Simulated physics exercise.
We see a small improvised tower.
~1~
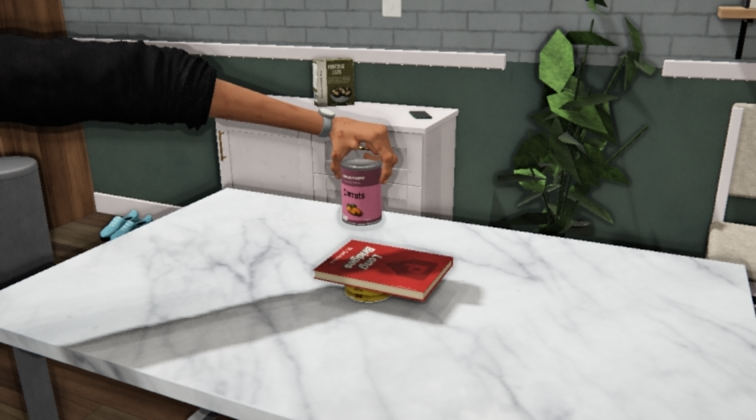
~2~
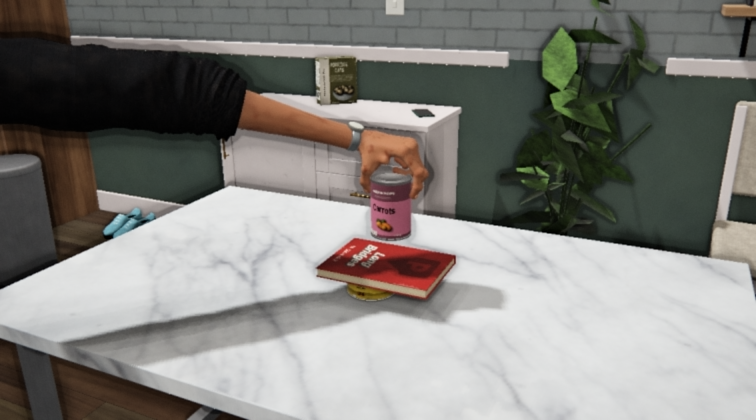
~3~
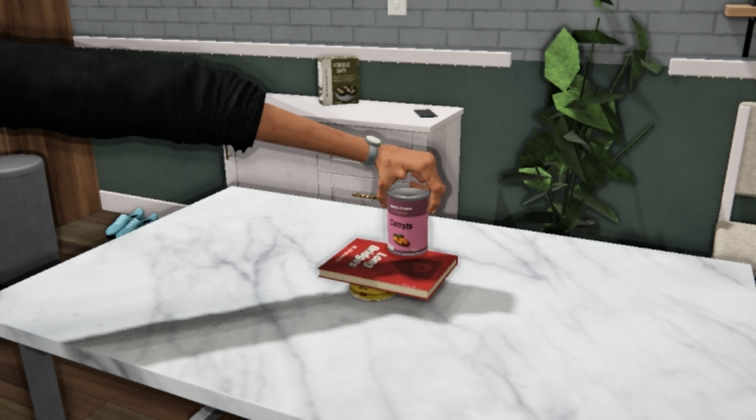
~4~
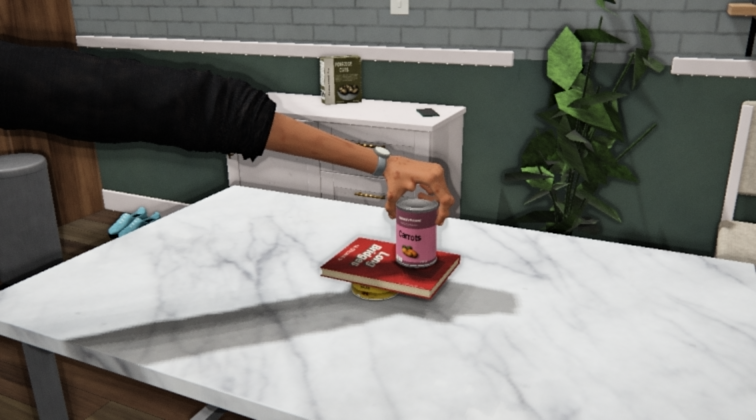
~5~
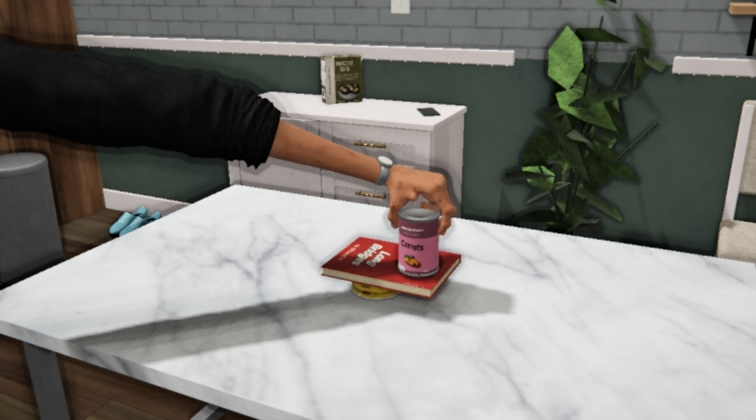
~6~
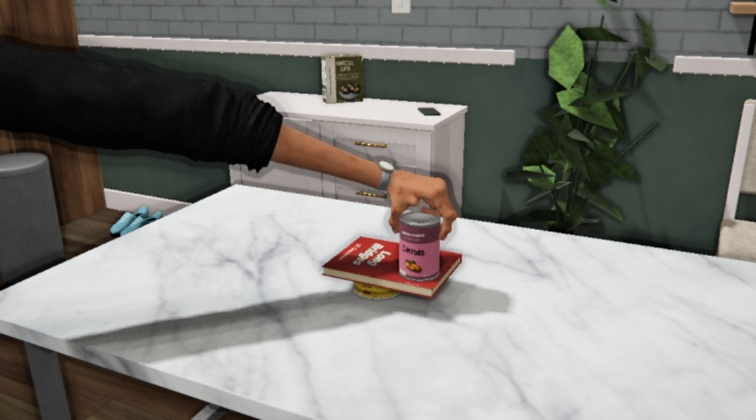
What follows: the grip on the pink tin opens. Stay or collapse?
Here the stack loses its balance.
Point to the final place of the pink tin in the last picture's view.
At about (486, 301).
Then, 0.40 s past the last view, pink tin now fallen; red book rocked 32° from its first pose.
Then, 0.60 s past the last view, red book rocked 16° from its first pose.
Finally, fallen, pink tin; the other 2 still in place. Final places as the last picture's camera would see them, pink tin near (485, 301). The stack comes apart.
